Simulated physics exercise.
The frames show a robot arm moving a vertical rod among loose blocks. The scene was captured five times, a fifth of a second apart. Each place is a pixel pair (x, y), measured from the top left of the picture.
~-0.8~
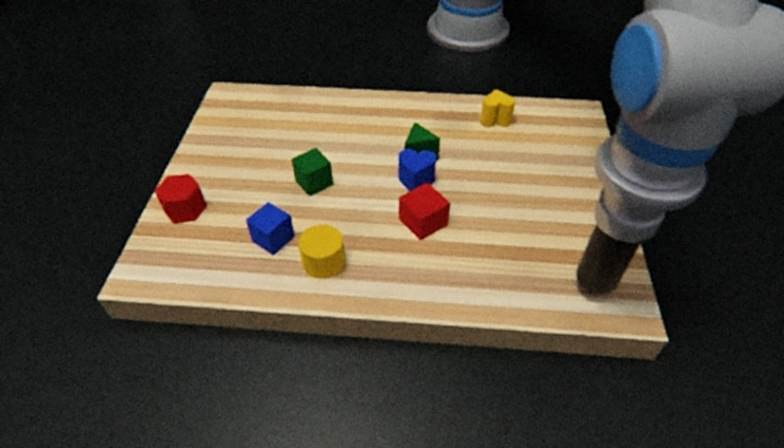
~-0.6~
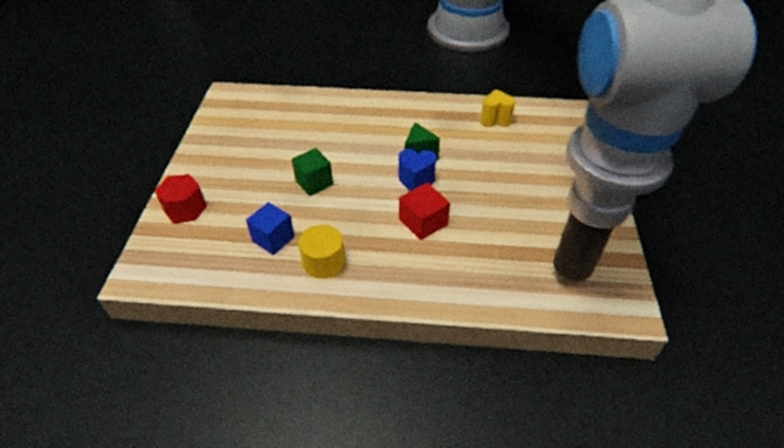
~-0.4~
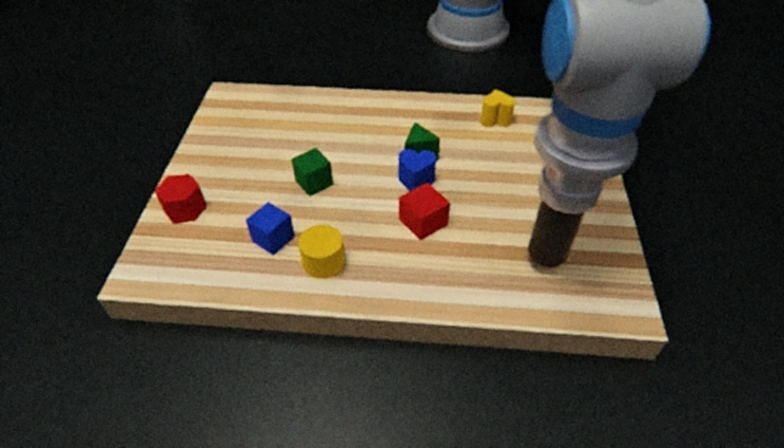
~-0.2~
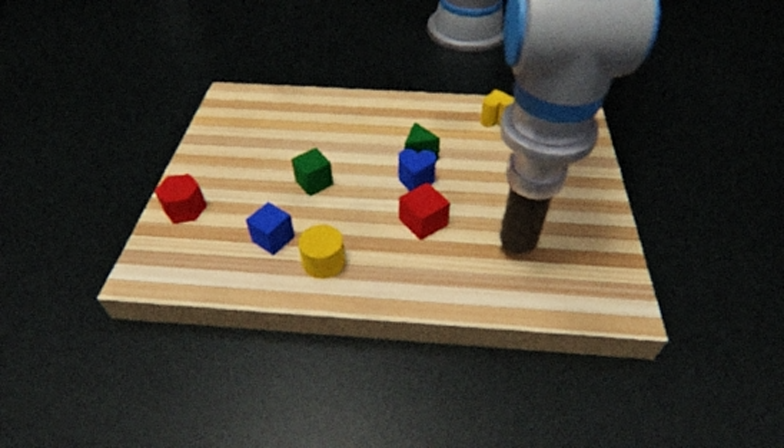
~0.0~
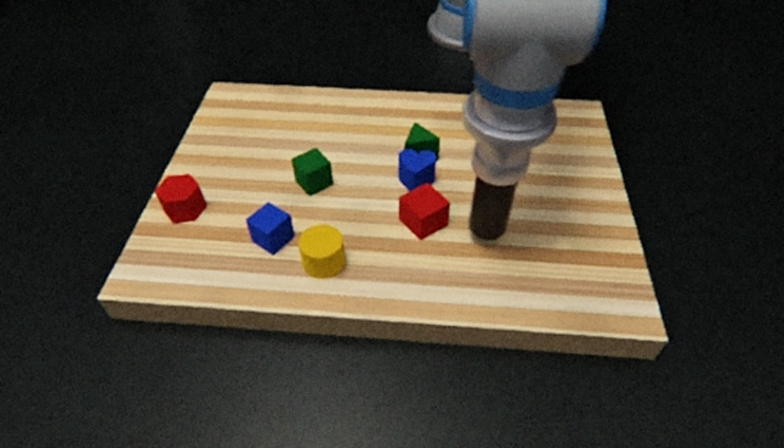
At the start, a robot arm holds a dark vertical rod near the right edge of a striped wooden board scattered with red, blue, green and yellow blocks. The arm moves the rod steadily left and slightly toward the back, ending just right of the red cube, while the blocks stay still.
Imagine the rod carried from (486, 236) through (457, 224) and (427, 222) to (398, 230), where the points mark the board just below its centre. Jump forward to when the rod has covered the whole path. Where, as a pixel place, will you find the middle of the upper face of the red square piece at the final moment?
When the path ends, it will be at (357, 196).
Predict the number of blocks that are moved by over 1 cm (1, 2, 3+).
I expect one block to move.
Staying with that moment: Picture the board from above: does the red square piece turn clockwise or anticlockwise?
Verdict: Clockwise.
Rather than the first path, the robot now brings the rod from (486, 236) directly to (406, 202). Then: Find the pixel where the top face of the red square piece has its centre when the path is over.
Located at (374, 194).
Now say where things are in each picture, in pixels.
In the first frame, lower end of the rod at (596, 279), tops of blocks, blue heart at (417, 159), red square piece at (425, 199).
In the second frame, rod at (573, 266), blocks as before.
In the third frame, rod at (547, 253), blocks as before.
In the fourth frame, rod at (518, 240), blocks as before.
In the fifth frame, rod at (487, 227), blue heart at (417, 159), red square piece at (425, 199).
On the path given first. One third of the way, rod at (458, 215); red square piece at (415, 198).
Two thirds of the way, rod at (427, 214); red square piece at (383, 197).
At the end, rod at (398, 222); blue heart not moved; red square piece at (357, 196), turned 20° clockwise.
